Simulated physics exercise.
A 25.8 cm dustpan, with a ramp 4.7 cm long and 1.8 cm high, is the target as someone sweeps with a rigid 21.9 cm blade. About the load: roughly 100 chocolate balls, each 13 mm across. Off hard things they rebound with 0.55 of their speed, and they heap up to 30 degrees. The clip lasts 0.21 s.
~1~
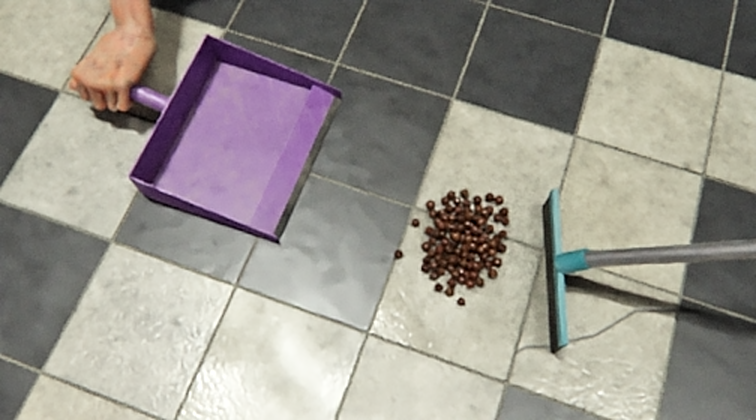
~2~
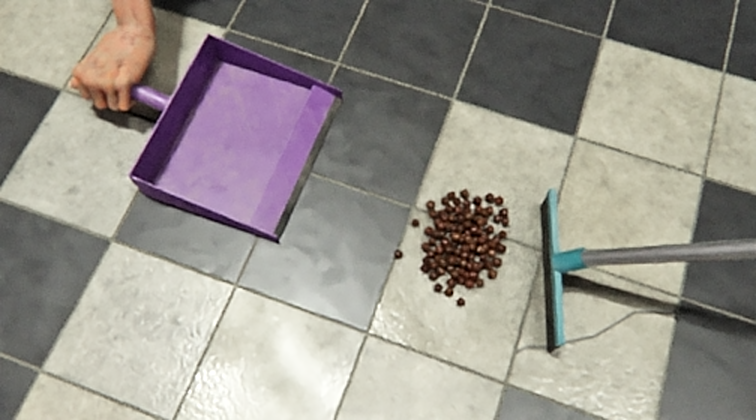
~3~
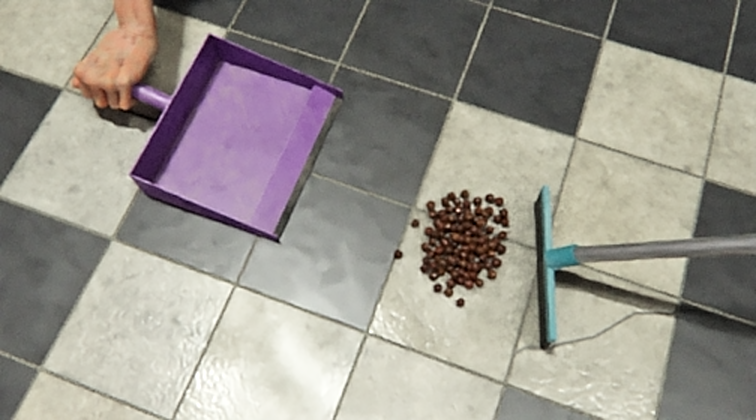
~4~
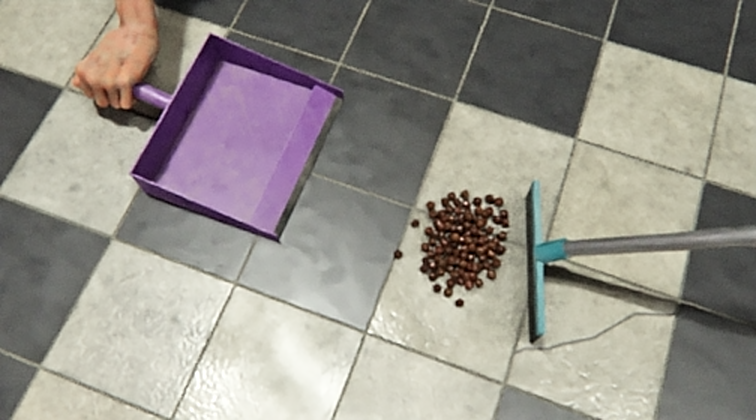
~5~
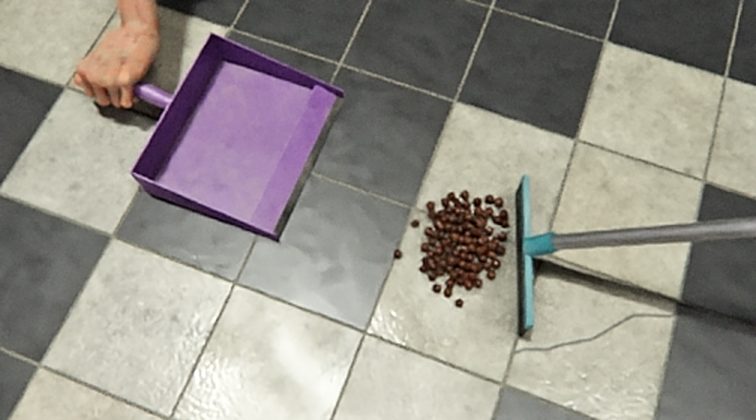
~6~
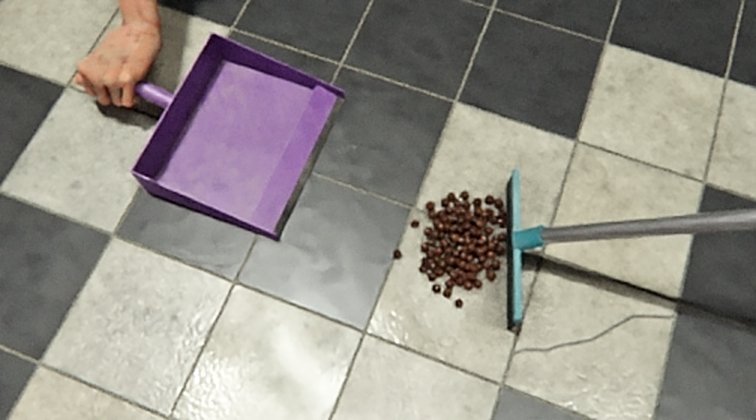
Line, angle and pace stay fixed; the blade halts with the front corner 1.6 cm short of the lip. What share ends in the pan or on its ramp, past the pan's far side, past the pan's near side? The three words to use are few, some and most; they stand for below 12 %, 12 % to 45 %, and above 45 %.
Pan: Few, far side: Few, near side: Some.
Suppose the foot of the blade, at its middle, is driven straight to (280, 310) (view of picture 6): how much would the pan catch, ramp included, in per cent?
About 0 %.
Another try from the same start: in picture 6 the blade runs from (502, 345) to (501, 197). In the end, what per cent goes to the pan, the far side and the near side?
Pan 10 % / far 0 % / near 45 %.
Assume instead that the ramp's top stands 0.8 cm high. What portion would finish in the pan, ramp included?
About 10 %.
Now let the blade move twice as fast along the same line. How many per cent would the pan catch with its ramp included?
I'd guess it lands at about 15 per cent.
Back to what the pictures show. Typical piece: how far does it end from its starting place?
I'd say close to 22 cm.
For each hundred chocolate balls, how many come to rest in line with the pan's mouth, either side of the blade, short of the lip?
Share: Roughly 80 percent.
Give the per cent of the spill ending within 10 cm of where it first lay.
I'd guess some 10 per cent.
Then, 0.34 s after the last picture, middle of the blade 19 cm from the lip; 0 % over the lip, far side 0 %, near side 10 %.
Then, 0.57 s after the last picture, middle of the blade 10 cm from the lip; 0 % over the lip, far side 0 %, near side 15 %.
Then, 0.91 s after the last picture, middle of the blade 5 cm from the lip; 5 % over the lip, far side 0 %, near side 15 %.
In the end, pan 5 %, far side 0 %, near side 15 %, in front of the lip or behind the blade 80 %.
